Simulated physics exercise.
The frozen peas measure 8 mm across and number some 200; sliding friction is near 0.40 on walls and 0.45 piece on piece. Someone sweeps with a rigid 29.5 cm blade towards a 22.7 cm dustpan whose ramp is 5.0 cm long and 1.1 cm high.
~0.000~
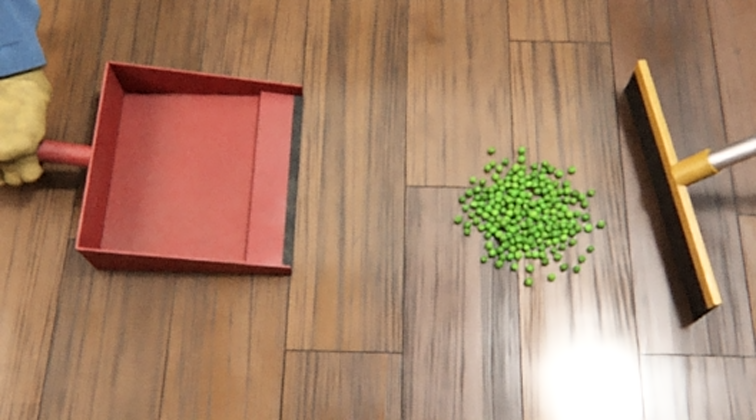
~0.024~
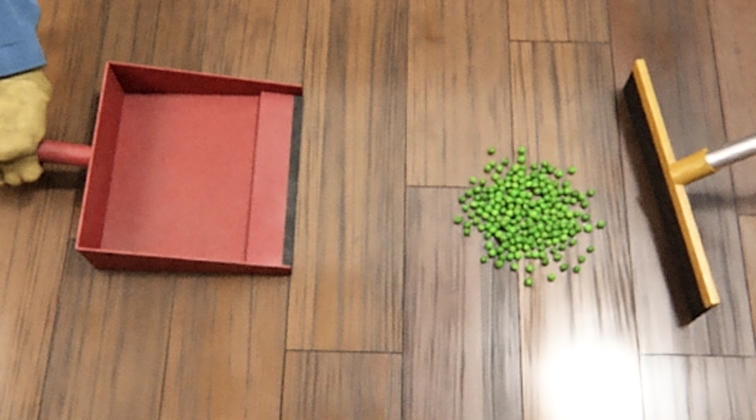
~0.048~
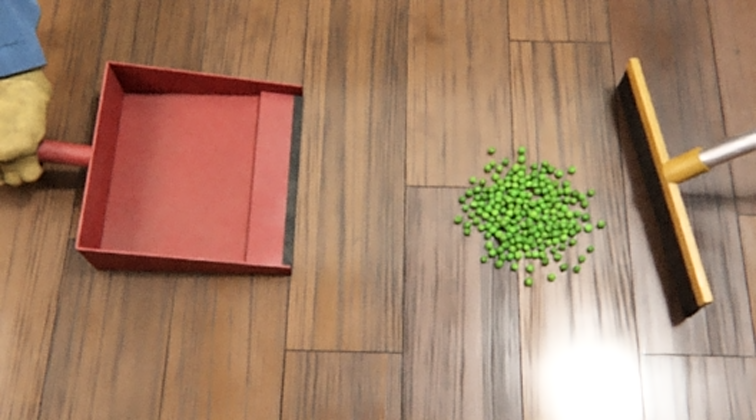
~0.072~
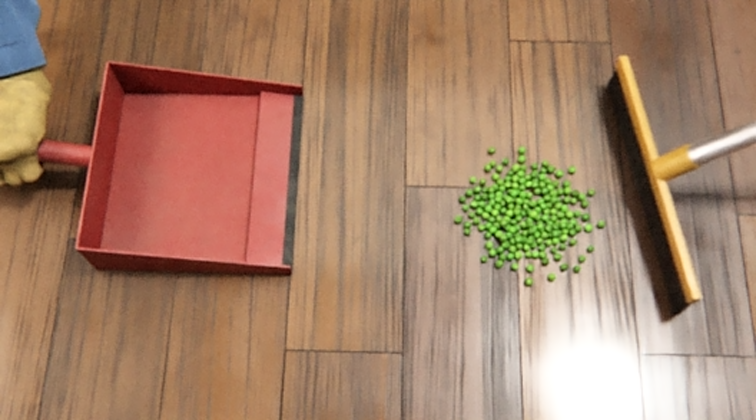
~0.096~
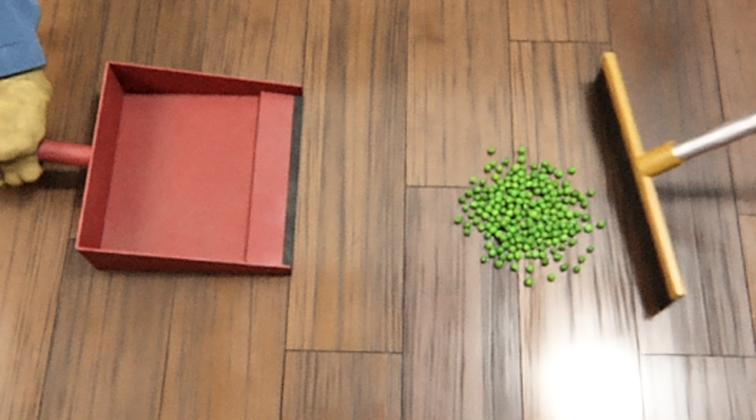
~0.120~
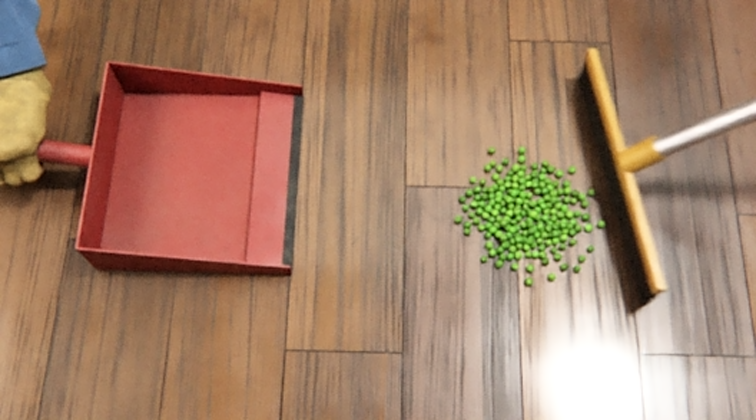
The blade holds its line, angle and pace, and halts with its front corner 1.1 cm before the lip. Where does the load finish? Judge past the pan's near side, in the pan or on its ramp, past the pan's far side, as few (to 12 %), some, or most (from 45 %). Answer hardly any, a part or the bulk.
Past the pan's near side: A part; in the pan or on its ramp: A part; past the pan's far side: Hardly any.
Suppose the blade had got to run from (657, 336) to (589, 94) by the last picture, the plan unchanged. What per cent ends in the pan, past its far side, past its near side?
Pan 10, far 5, near 55.
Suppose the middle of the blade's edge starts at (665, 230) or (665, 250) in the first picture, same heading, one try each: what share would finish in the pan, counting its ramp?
Some 30 and 35 per cent.
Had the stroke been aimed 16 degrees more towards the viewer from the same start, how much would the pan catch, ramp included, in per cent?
In that case some 30 per cent.
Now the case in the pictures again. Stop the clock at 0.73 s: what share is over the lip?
About 30 per cent by then.
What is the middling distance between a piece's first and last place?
Roughly 26 cm.
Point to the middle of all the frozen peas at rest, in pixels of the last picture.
At about (300, 207).
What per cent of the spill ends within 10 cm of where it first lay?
Some 0 per cent.
Then, at 0.33 s, middle of the blade 20 cm from the lip; 0 % over the lip, far side 0 %, near side 10 %.
After 0.46 s, middle of the blade 9 cm from the lip; 0 % over the lip, far side 0 %, near side 20 %.
After 0.73 s, middle of the blade 4 cm from the lip; 30 % over the lip, far side 5 %, near side 25 %.
In the end, at 1.8 s, near side 25 %, pan 25 %, far side 5 %, in front of the lip or behind the blade 45 %.
